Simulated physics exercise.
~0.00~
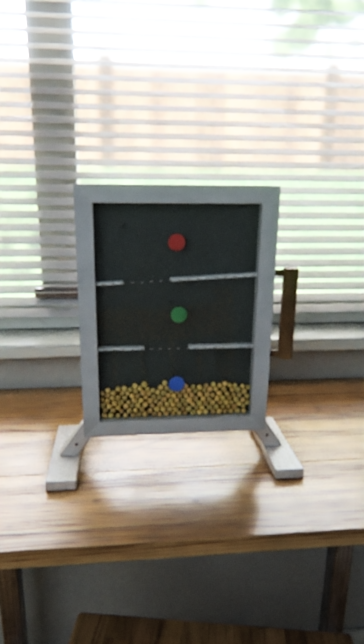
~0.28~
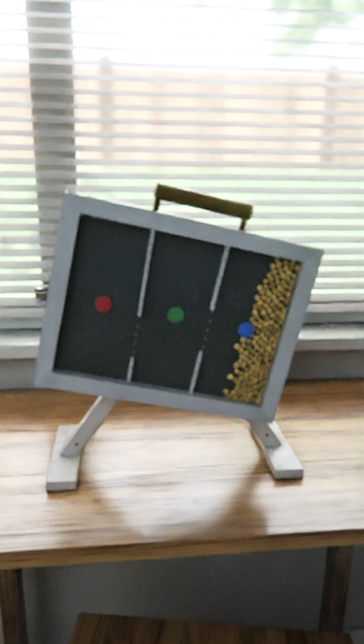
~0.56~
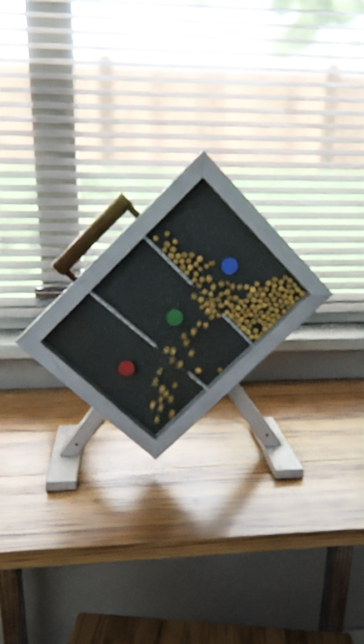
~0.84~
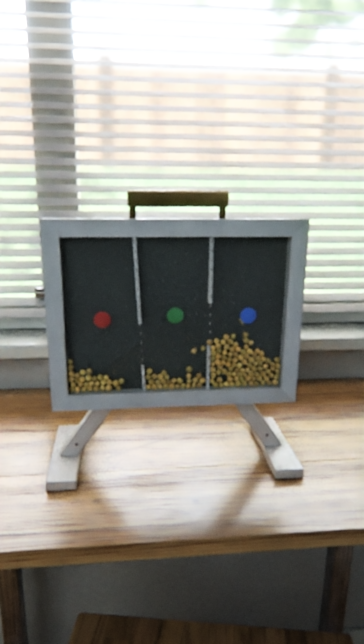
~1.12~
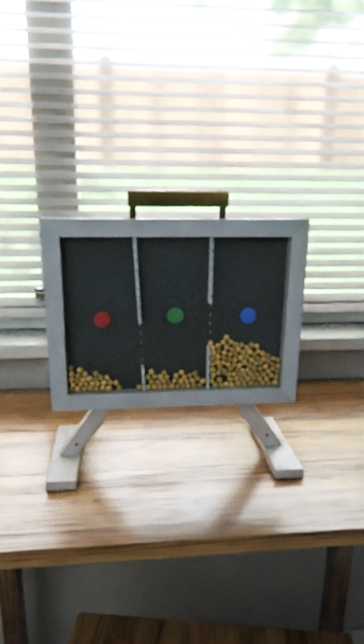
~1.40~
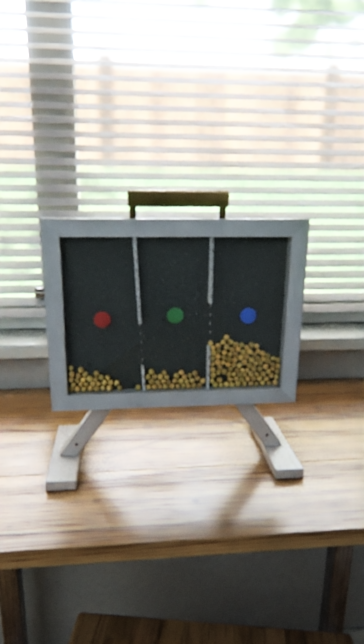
In the video, a clear-fronted case of small yellow beads turns anticlockwise past its side, spilling beads through gaps between three chambers, then swings partway back. The beads settle with the largest pile beside the blue dot at right and smaller piles below the red and green dots.
